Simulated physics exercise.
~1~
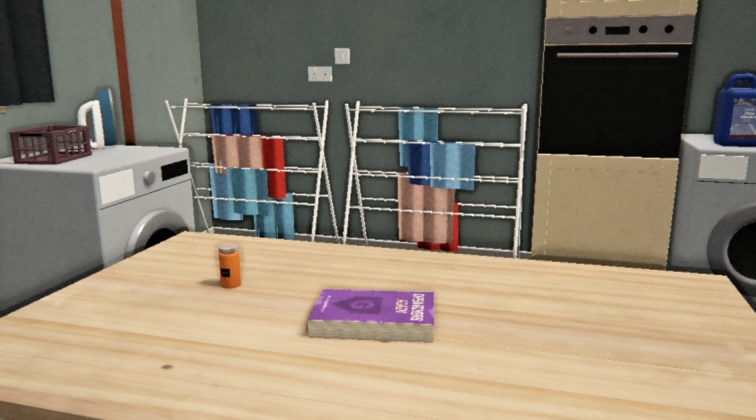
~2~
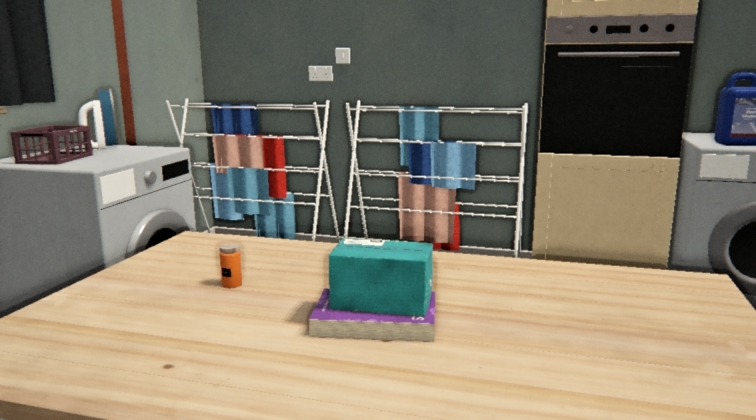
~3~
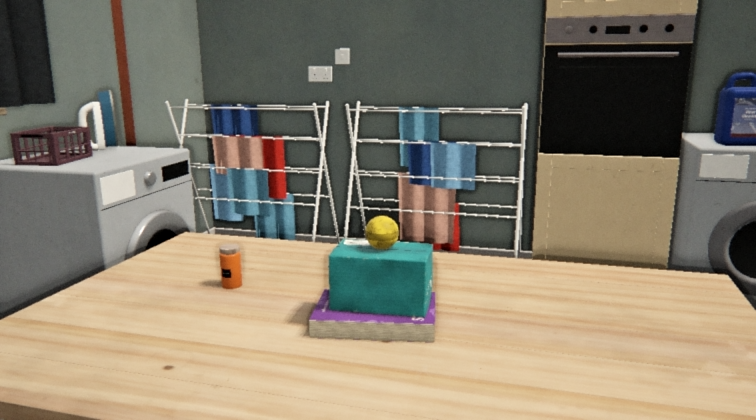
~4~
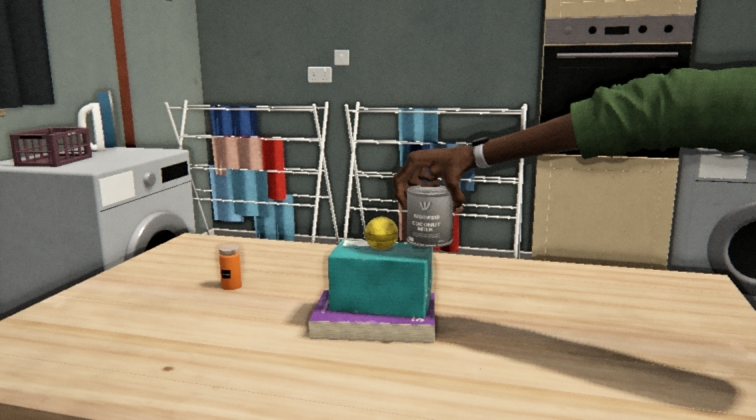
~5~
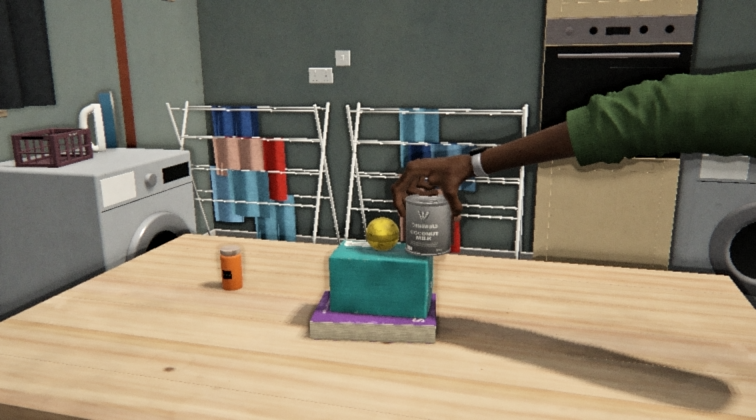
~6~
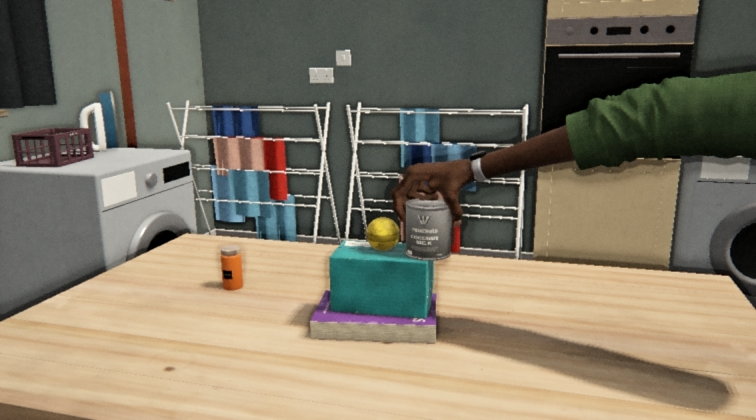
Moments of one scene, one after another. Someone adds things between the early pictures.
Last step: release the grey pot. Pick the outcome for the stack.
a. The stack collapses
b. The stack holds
The stack holds.
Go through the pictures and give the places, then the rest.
The last thing is not in view yet, in the first picture.
The last thing is not in view yet, in the second picture.
The last thing is not in view yet; turquoise box (382, 277), in the third picture.
On its way; grey pot (430, 216); yellow ball (382, 234), in the fourth picture.
On its way; grey pot (428, 224); turquoise box (383, 278), in the fifth picture.
In place under the hand; grey pot (428, 229); yellow ball (383, 234), in the sixth picture.
Then, 0.50 s on from there, no change.
Then, 1.30 s on from there, grey pot resting near (428, 229).
In the end, all 5 unmoved. At the end, from the last picture's camera, grey pot near (430, 229). The pile holds.
